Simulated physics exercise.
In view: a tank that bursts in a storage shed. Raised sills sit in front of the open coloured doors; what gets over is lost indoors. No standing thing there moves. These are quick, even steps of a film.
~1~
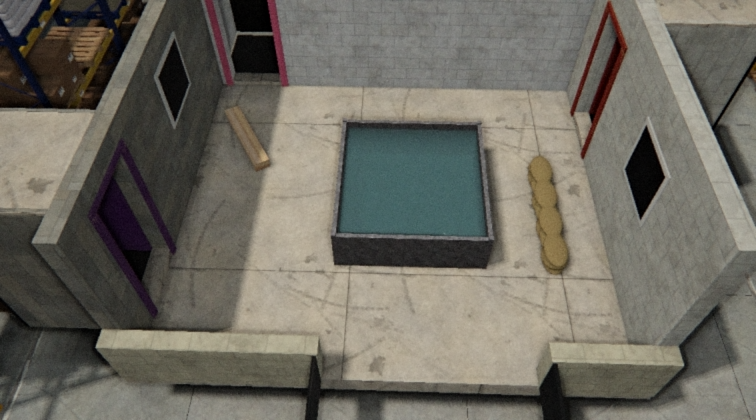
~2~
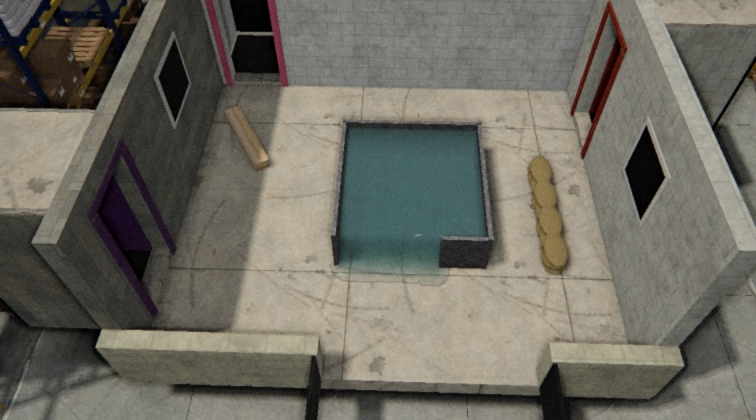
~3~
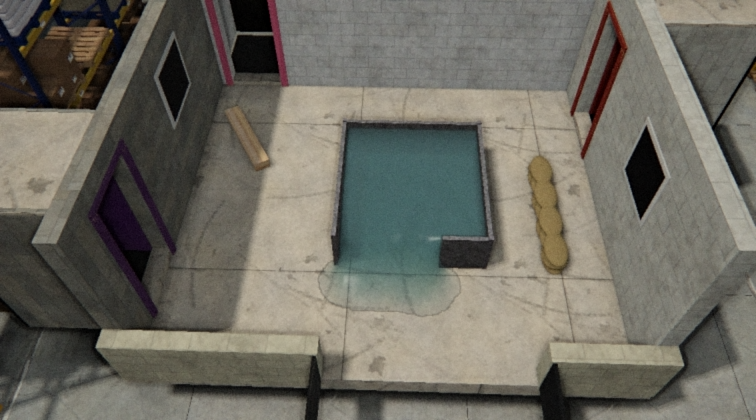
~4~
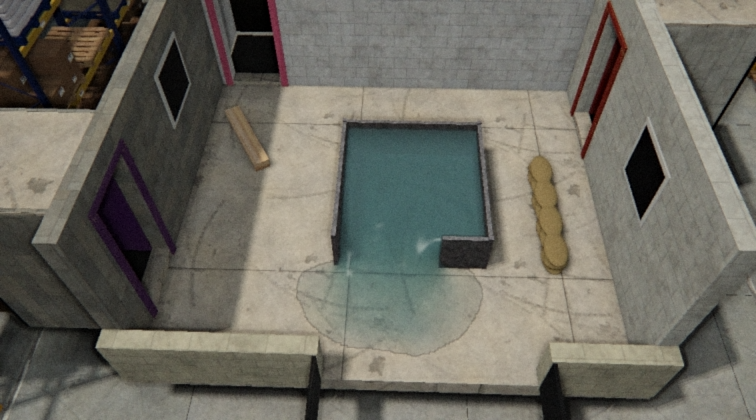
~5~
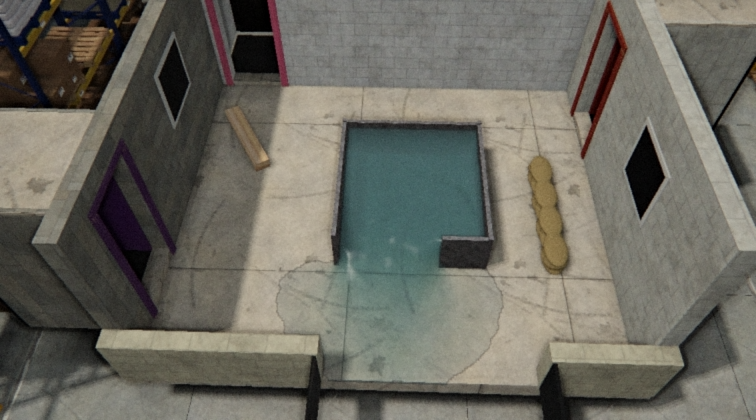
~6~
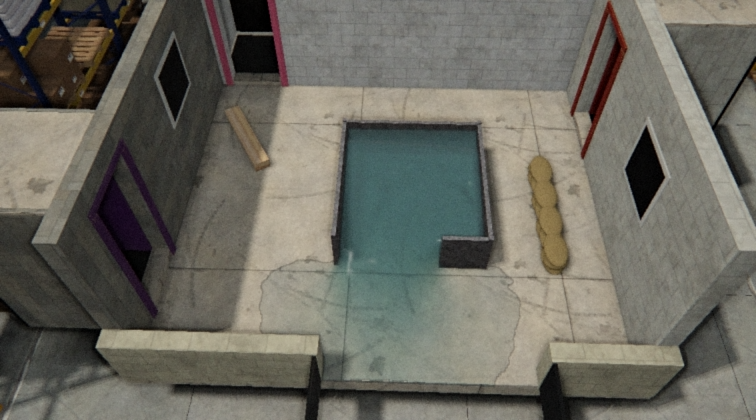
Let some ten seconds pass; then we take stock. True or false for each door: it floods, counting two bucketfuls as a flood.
Pink door - false; purple door - false; red door - false.
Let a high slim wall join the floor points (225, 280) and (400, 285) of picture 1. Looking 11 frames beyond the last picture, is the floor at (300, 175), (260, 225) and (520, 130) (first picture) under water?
As listed: No water, flooded, not flooded.
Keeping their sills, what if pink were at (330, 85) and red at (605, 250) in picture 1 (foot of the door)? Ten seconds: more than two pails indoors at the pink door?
Log - pink door: Short of the mark.
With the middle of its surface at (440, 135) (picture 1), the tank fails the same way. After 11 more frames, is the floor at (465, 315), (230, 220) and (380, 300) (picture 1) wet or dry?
Going through the three places: In the spill, out of reach, in the spill.
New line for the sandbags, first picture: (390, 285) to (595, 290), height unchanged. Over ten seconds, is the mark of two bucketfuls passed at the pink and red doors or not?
Looks like the pink one stays short and the red one stays short.
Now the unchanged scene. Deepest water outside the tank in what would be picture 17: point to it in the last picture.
Check close to (144, 355).
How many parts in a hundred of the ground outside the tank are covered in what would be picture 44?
It comes to 45 per cent.
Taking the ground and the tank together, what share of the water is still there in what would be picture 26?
Around 58 in a hundred.
A moment on, water covers 20 % of the floor; the pink door not reached, the purple door not reached, the red door not reached.
Next, water covers 20 % of the floor; the pink door not reached, the purple door wet at the sill, nothing in, the red door not reached.
Then, water covers 30 % of the floor; the pink door not reached, the purple door wet at the sill, nothing in, the red door not reached.
Later, water covers 45 % of the floor; the pink door under two buckets in, the purple door under two buckets in, the red door not reached.
In the end, water covers 65 % of the floor; the pink door under two buckets in, the purple door under two buckets in, the red door not reached.
